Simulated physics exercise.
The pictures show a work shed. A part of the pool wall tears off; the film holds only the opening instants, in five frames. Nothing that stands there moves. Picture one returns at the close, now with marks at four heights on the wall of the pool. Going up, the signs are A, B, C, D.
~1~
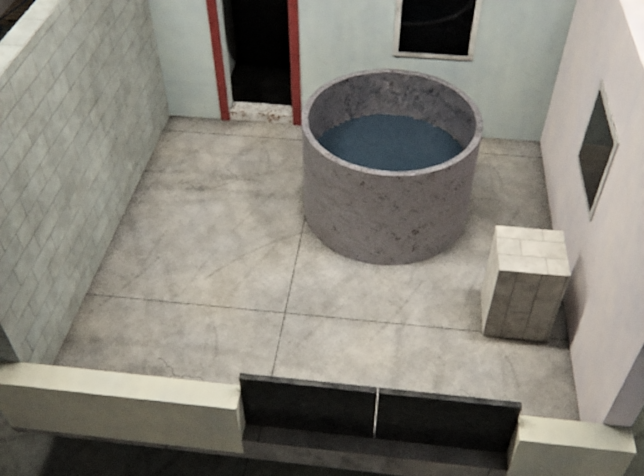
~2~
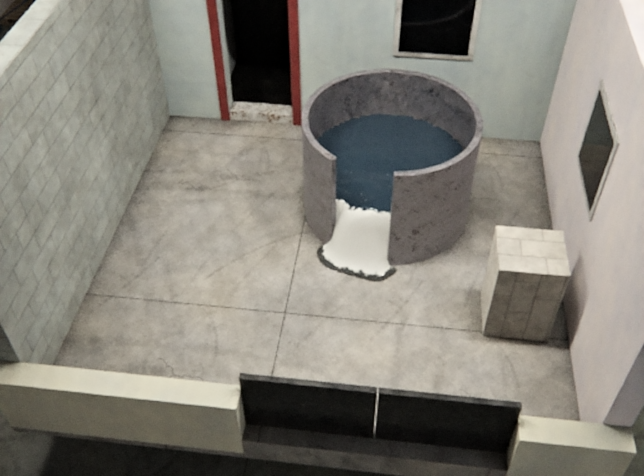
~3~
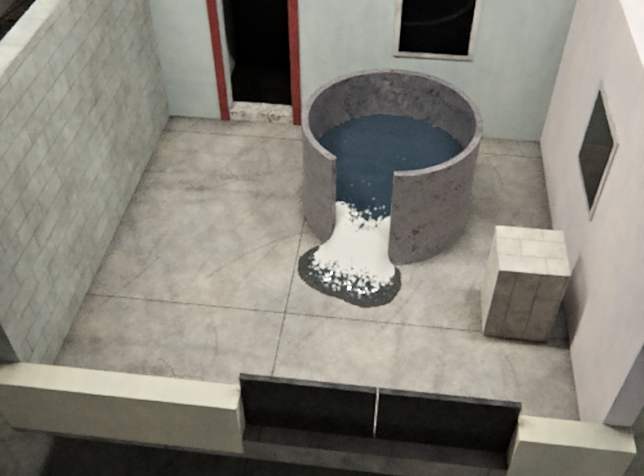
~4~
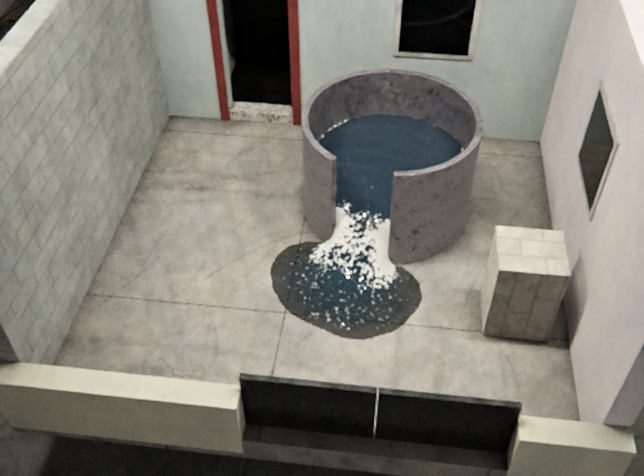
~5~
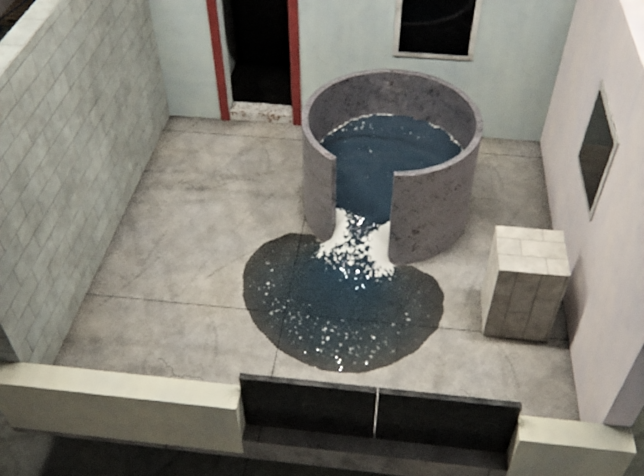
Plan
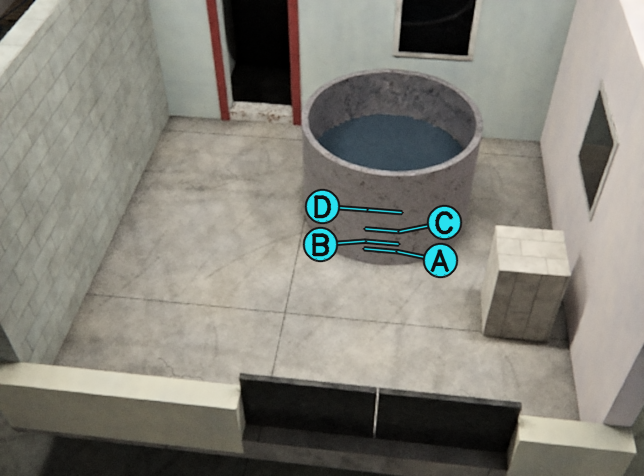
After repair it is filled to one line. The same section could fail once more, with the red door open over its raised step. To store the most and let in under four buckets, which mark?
Level D just does it.
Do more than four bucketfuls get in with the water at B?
No, not at all.
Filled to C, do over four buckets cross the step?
No.
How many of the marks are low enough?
All four.
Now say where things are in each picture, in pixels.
In the first picture, water in the pool at rest, its middle at (388, 160); foot of the red doorway at (262, 122); shut gate at (377, 397).
In the second picture, 1 % of the ground under water, visible out to (328, 246).
In the third picture, 3 % of the ground under water, visible out to (369, 300).
In the fourth picture, 7 % of the ground under water, visible out to (366, 331).
In the fifth picture, 13 % of the ground under water, visible out to (282, 341).
In cyan, A at (381, 250); B at (381, 242); C at (382, 230); D at (383, 211); from the bottom up A, B, C, D.
If A is chosen, nothing gets over.
If B is chosen, nothing gets over.
If C is chosen, nothing gets over.
If D is chosen, a splash gets over, under a bucket.
